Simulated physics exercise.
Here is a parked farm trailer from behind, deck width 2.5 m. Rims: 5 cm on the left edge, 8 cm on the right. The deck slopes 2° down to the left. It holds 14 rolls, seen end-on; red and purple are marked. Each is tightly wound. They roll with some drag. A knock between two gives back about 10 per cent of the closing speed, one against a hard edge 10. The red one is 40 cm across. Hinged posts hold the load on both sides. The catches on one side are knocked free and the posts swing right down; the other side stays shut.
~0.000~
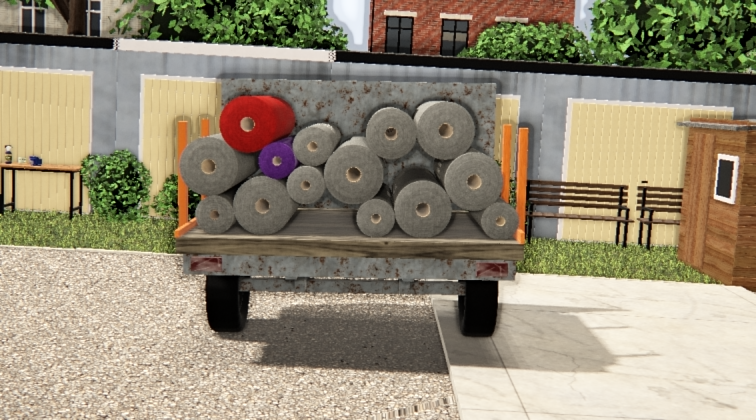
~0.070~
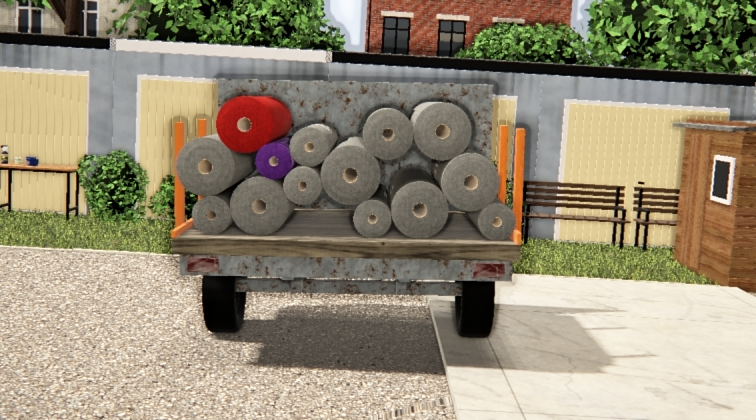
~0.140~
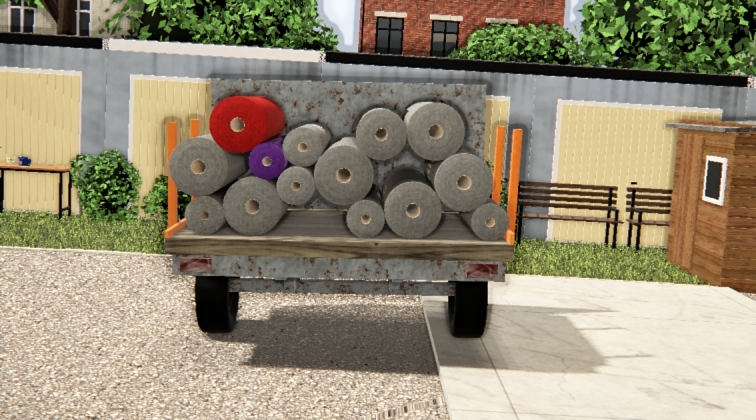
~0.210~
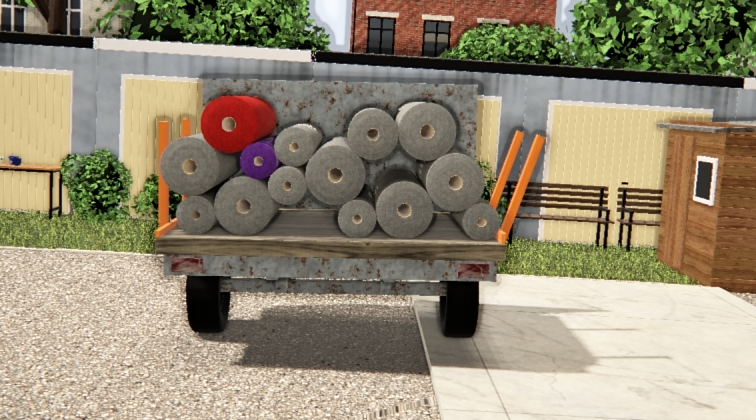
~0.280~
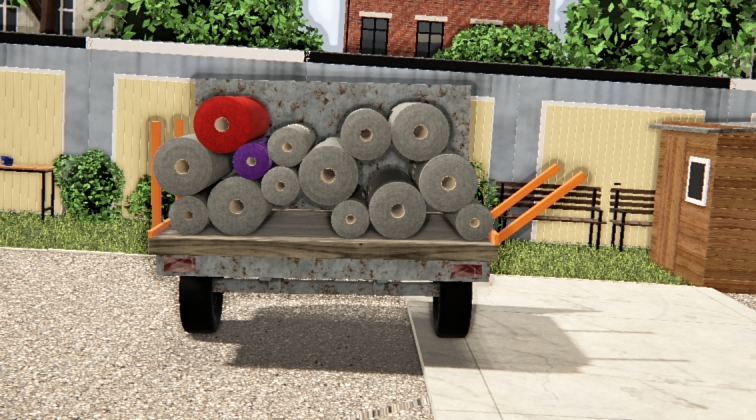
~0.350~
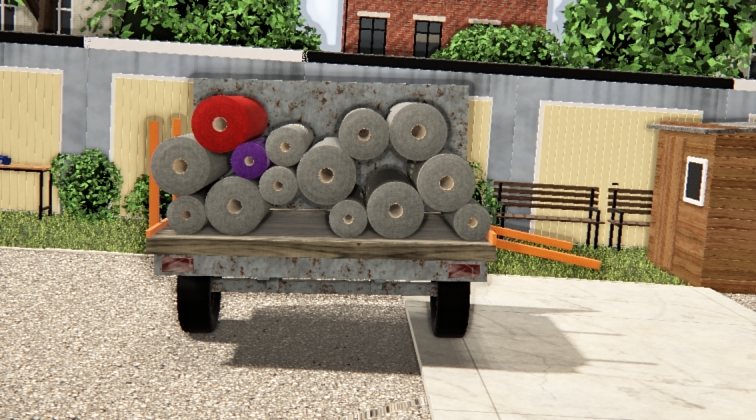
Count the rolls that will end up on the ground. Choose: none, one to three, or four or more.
The answer is none, which leaves 14 of 14.
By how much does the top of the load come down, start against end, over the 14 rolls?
Some 0 cm lower.
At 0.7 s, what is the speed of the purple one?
About 0.0 m/s.
By 0.7 s, red is up on others, 50 cm from the left edge; purple is up on others, 70 cm from the left edge; 0 of 14 are off.
Finally (1.1 s), red is up on others, 50 cm from the left edge; purple is up on others, 70 cm from the left edge; 0 of 14 are off.
